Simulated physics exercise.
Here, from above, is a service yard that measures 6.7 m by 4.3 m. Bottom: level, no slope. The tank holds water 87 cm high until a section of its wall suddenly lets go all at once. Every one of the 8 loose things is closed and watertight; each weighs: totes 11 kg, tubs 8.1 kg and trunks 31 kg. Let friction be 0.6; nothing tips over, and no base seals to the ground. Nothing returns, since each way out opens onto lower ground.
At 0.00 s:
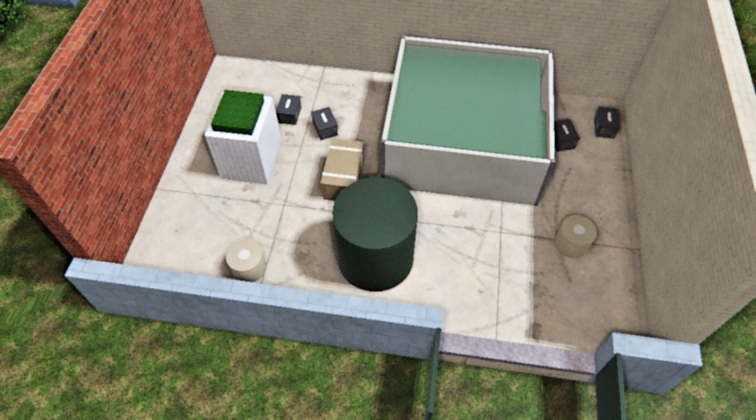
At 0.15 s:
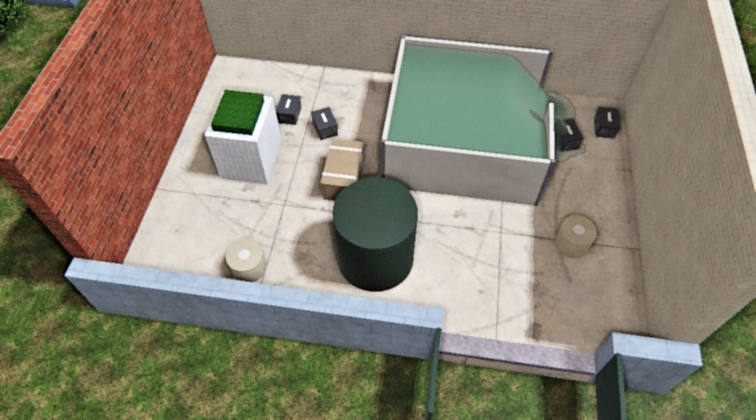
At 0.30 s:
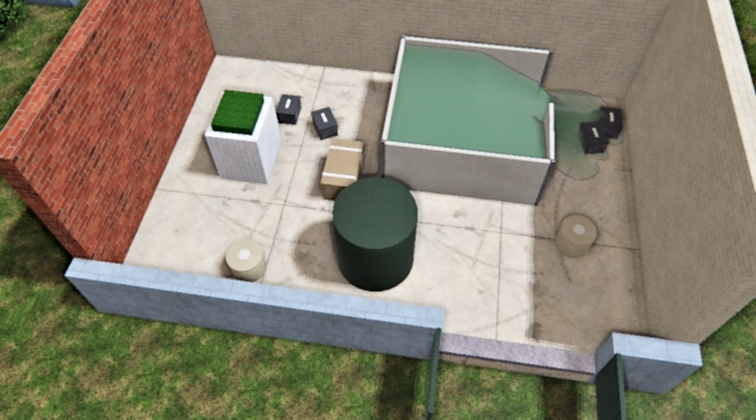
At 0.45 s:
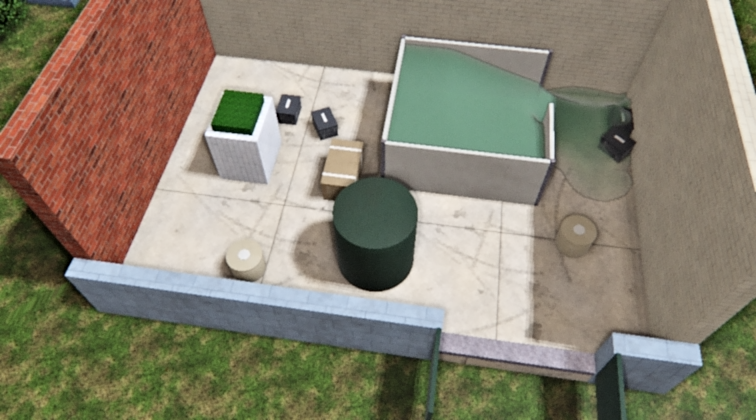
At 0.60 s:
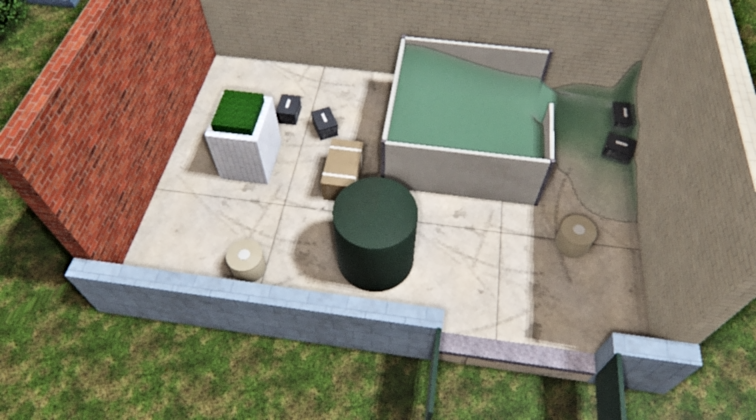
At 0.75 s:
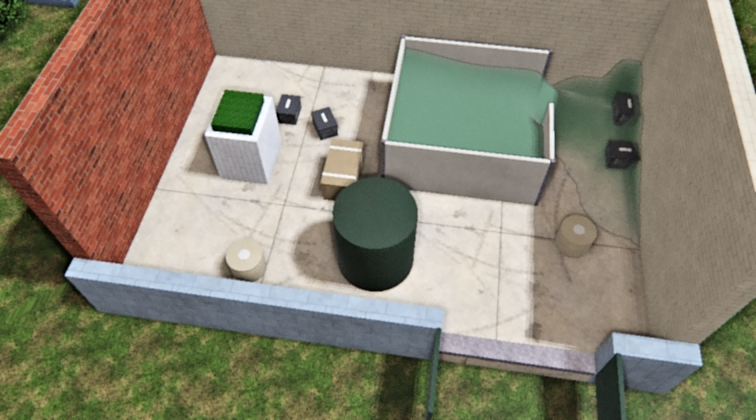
In a walled yard, greenish water poured from the right side of a raised tank and spread into the back right corner, pushing two dark boxes toward the right wall while everything else stayed put.
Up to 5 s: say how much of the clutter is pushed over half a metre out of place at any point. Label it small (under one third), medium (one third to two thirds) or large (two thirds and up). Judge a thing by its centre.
Medium.
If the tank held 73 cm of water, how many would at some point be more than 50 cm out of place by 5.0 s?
So the tally would be 3.
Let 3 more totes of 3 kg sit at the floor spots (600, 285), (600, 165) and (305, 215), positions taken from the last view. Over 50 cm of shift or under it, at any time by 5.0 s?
Result, one by one: Exceeded, exceeded and not exceeded.
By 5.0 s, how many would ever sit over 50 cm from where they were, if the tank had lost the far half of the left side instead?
Result: 5.
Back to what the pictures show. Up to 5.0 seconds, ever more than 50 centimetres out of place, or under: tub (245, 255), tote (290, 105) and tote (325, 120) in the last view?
First falling below it, second falling below it, third falling below it.
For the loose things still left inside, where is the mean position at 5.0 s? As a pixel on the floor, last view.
Centred roughly on (325, 190).
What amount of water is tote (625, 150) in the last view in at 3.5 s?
About 3 cm.
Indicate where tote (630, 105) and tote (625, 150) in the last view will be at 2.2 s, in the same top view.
I'd say close to (603, 324) and close to (477, 236).
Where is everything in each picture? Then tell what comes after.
In the first picture, a tote at (566, 130), on the bottom; a tote at (609, 117) rests on the ground; 4.2 m2 under water; 0 of 8 have shifted.
In the second picture, a tote at (569, 130) rests on the ground, 5 cm from its start; a tote at (609, 117), on the bottom; water covers 4.9 m2; 1 of 8 have shifted.
In the third picture, a tote at (595, 133) rests on the ground, 42 cm from its start; a tote at (612, 117), on the bottom, 3 cm from its start; 5.8 m2 under water; 1 of 8 have shifted.
In the fourth picture, a tote at (619, 139) rests on the ground, 76 cm from its start; a tote at (623, 118) rests on the ground, 20 cm from its start; water covers 6.6 m2; 2 of 8 have shifted.
In the fifth picture, a tote at (621, 144) floats, 80 cm from its start; a tote at (625, 113), afloat, 20 cm from its start; water covers 6.9 m2; 2 of 8 have shifted.
In the sixth picture, a tote at (625, 150) floats, 87 cm from its start; a tote at (629, 104) floats, 20 cm from its start; 7.0 m2 under water; 2 of 8 have shifted.
After 1.1 s 1 of 8 are over 50 cm from their spots; 1 afloat.
After 2.2 s 3 of 8 are over 50 cm from their spots; 1 afloat.
After 3.5 s 3 of 8 are over 50 cm from their spots; 0 afloat.
After 5.0 s 3 of 8 are over 50 cm from their spots, and 3 have been at some point; 1 afloat.
